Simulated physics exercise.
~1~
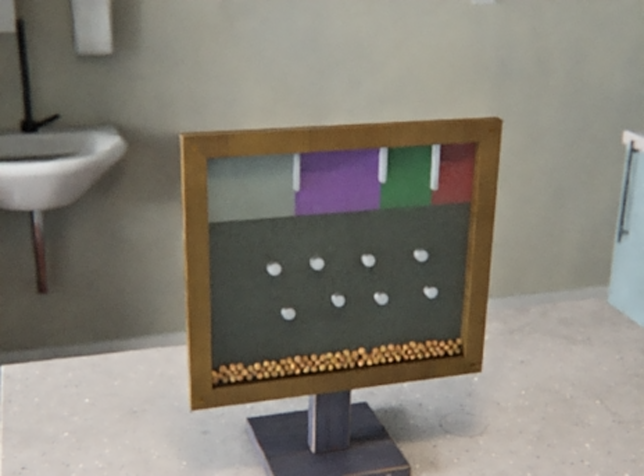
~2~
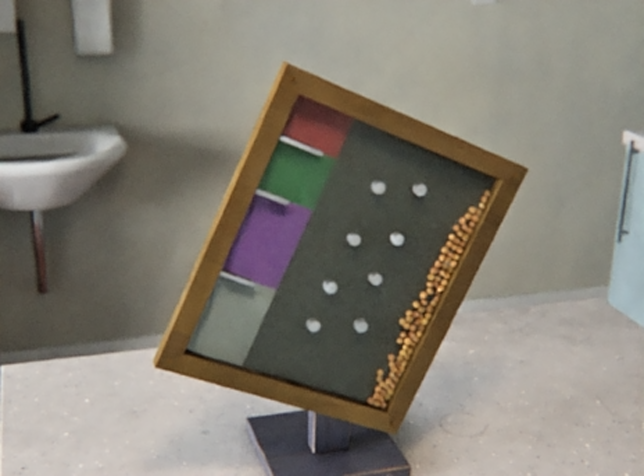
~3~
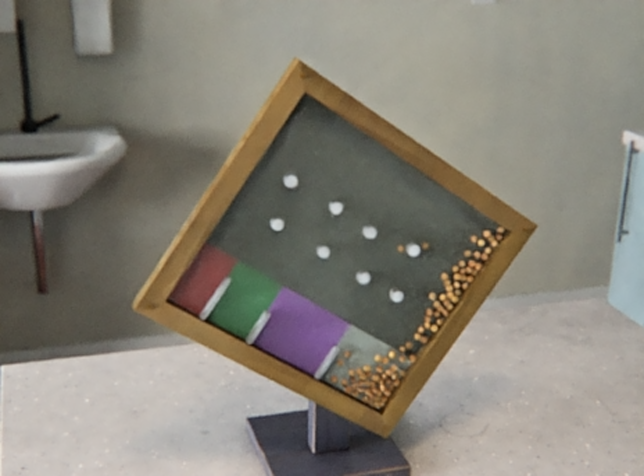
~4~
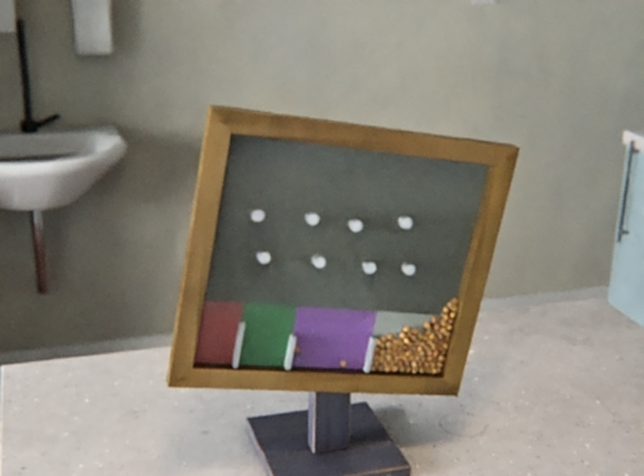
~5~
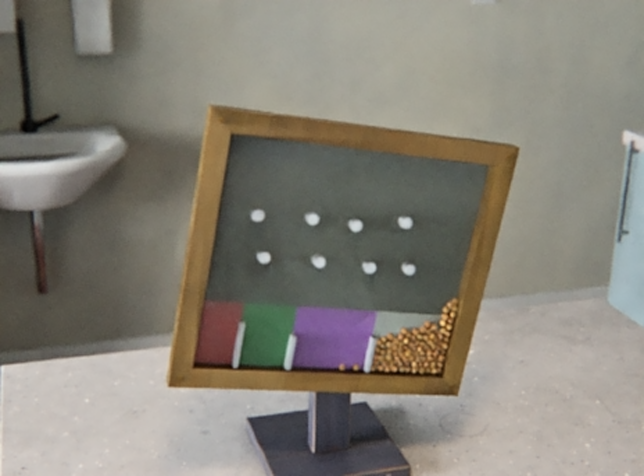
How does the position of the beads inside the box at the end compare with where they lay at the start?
At the start the beads lie in a thin layer along the whole bottom edge, away from the coloured pockets. By the end they are heaped in the lower right corner, mostly in the grey pocket, with a few in the purple one.
